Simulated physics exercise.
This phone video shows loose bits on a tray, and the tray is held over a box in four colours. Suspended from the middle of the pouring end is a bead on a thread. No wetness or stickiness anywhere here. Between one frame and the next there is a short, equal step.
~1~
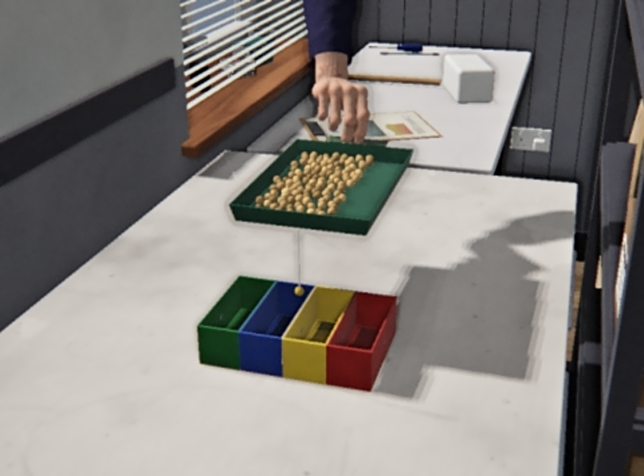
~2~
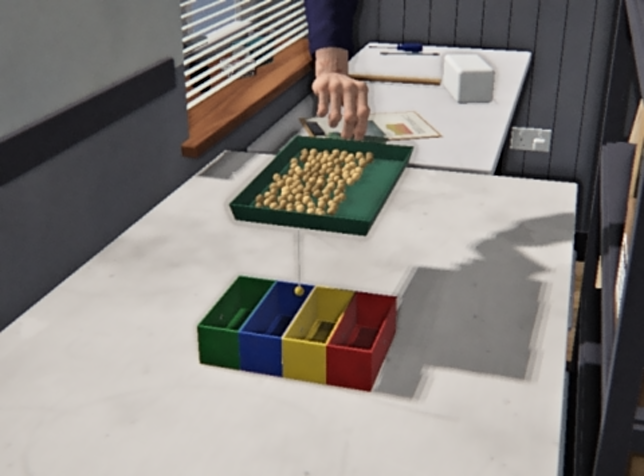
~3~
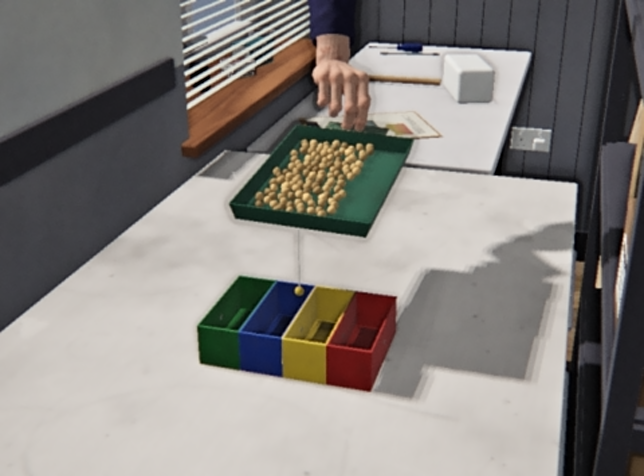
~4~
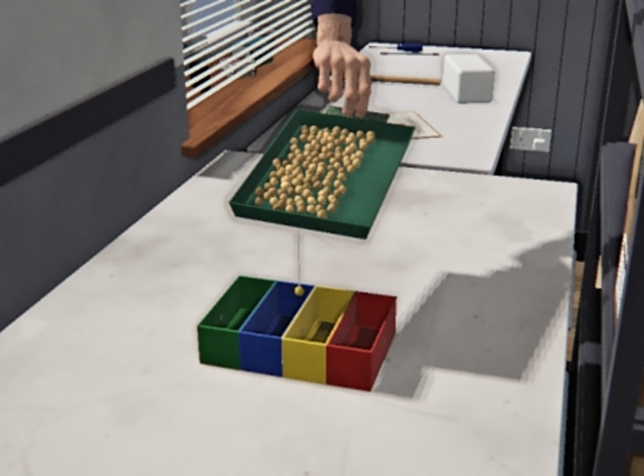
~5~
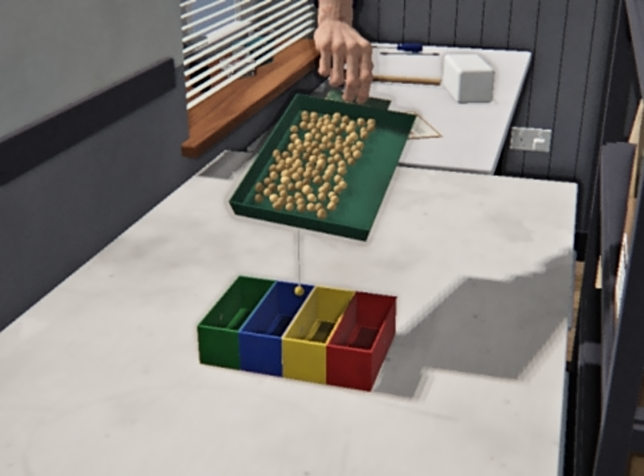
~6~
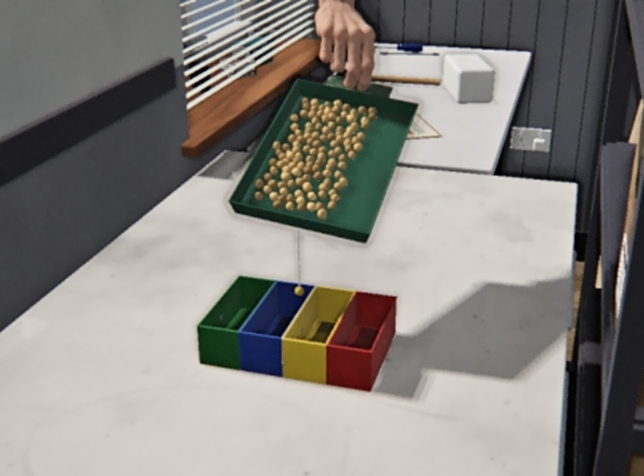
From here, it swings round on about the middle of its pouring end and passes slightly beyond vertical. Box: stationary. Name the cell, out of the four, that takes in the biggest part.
Red.
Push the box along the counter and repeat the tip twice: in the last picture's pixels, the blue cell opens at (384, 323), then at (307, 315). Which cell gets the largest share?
At the first place green, at the second the yellow one.
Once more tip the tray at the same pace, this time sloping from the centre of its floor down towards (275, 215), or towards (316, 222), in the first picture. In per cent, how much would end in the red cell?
For the first it's near 0 %, for the second near 30 %.
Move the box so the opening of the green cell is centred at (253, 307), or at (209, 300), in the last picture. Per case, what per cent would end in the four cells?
100 %, 50 %.
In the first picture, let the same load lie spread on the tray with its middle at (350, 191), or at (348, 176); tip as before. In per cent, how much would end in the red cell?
First case around 50 %, second case around 60 %.
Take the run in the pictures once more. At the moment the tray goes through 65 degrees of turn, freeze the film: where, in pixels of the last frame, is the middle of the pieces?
Around (333, 201).
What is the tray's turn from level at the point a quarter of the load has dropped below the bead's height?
Roughly 115 degrees of tilt.
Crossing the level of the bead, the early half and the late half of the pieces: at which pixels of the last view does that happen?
First close to (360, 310), next close to (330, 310).
Soon after the last picture, tray tipped steeply; nearly all on the tray; a stray few falling or outside the box.
A little later, tray tipped past a quarter turn; most on the tray; a small part in the red cell; a stray few in the yellow cell; a stray few falling or outside the box.
Later still, tray tipped past a quarter turn; about two thirds in the red cell; about a quarter in the yellow cell; a small part in the blue cell; a small part falling or outside the box.
At rest, tray tipped past a quarter turn; about two thirds in the red cell; about a quarter in the yellow cell; a small part in the blue cell; none in the green cell; a small part outside the box.
